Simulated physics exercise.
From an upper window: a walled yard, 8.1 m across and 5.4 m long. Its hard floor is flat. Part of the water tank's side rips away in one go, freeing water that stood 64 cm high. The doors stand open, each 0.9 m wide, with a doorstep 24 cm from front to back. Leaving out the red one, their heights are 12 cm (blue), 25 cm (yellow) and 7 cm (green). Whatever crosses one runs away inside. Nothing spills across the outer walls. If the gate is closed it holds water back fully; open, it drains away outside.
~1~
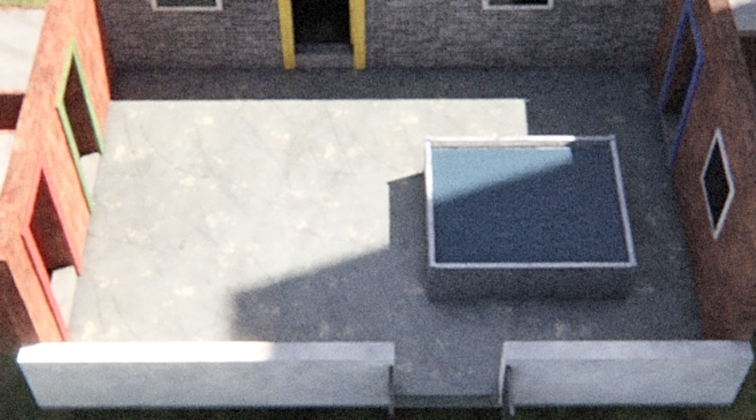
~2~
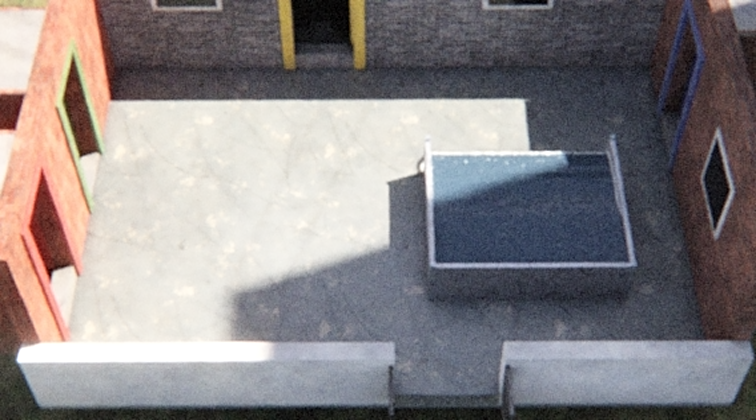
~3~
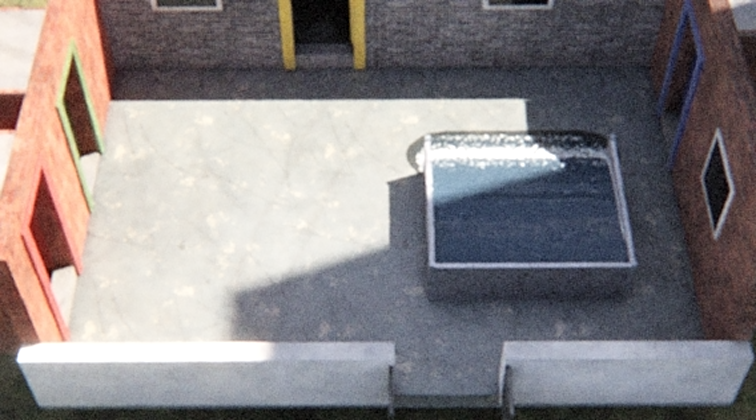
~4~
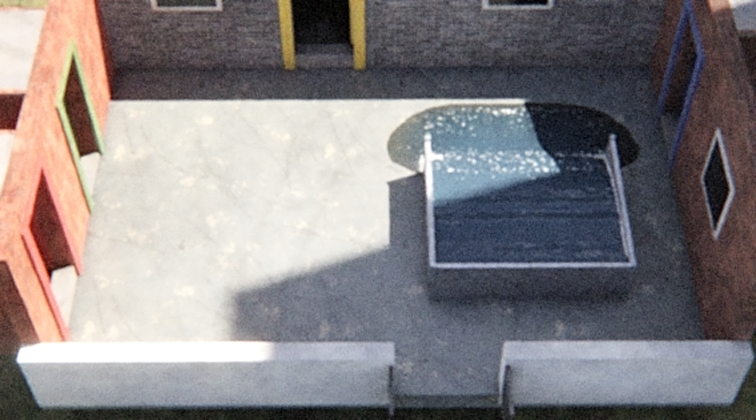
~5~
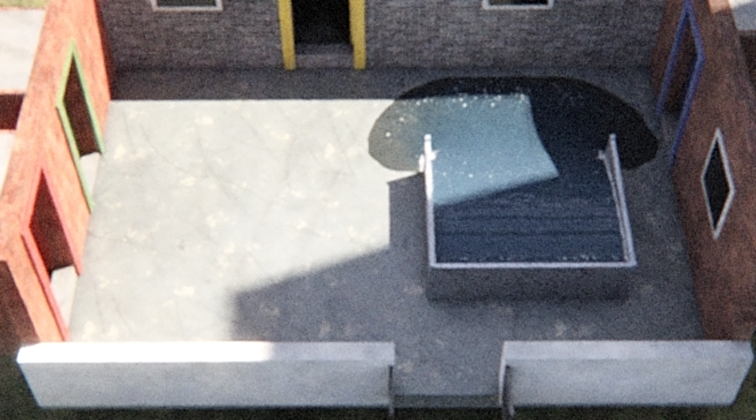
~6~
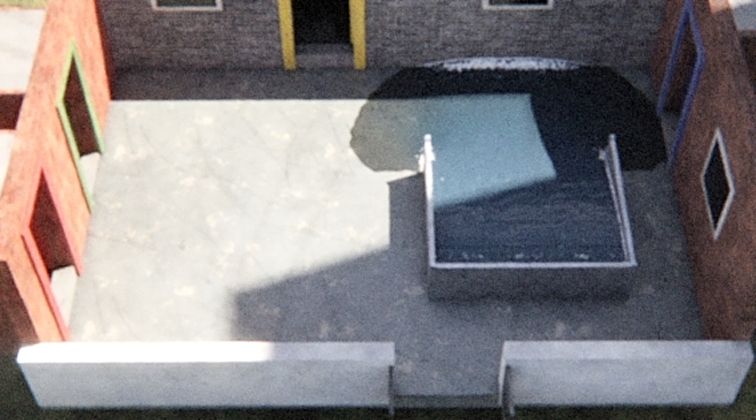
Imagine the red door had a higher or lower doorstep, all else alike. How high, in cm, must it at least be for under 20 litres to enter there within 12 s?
It would have to be roughly 10 cm high.
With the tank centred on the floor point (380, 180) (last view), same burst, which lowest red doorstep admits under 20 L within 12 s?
Some 6.0 cm.
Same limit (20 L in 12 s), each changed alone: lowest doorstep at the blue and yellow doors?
About 18 cm at blue and 9.5 cm at yellow.
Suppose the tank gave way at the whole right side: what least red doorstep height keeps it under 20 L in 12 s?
Then roughly 12.0 cm.
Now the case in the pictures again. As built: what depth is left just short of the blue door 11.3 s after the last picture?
Some 6.5 cm.
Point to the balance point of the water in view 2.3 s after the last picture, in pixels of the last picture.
Near (482, 142).
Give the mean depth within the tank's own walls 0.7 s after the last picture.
Roughly 33 cm on average.
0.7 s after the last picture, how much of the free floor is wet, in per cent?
Near 20 per cent is wet.
Then, 0.7 s after the last picture water covers 20 % of the floor, deepest (46 cm) near (498, 83); it has not reached the red door.
Then, 2.3 s after the last picture water covers 45 % of the floor, deepest (35 cm) near (642, 82); it has not reached the red door.
Then, 11.3 s after the last picture water covers 100 % of the floor, deepest (13 cm) near (319, 75); 8 cm at the red door, 0 litres in over its 25 cm doorstep.
At the red door as built, the water peaked near 17 cm, 8.3 s after the last picture.
With a doorstep of 8 cm, 38 litres would have come in within the 12 s; with 11 cm, 12 litres. So under 20 litres takes about 10 cm.
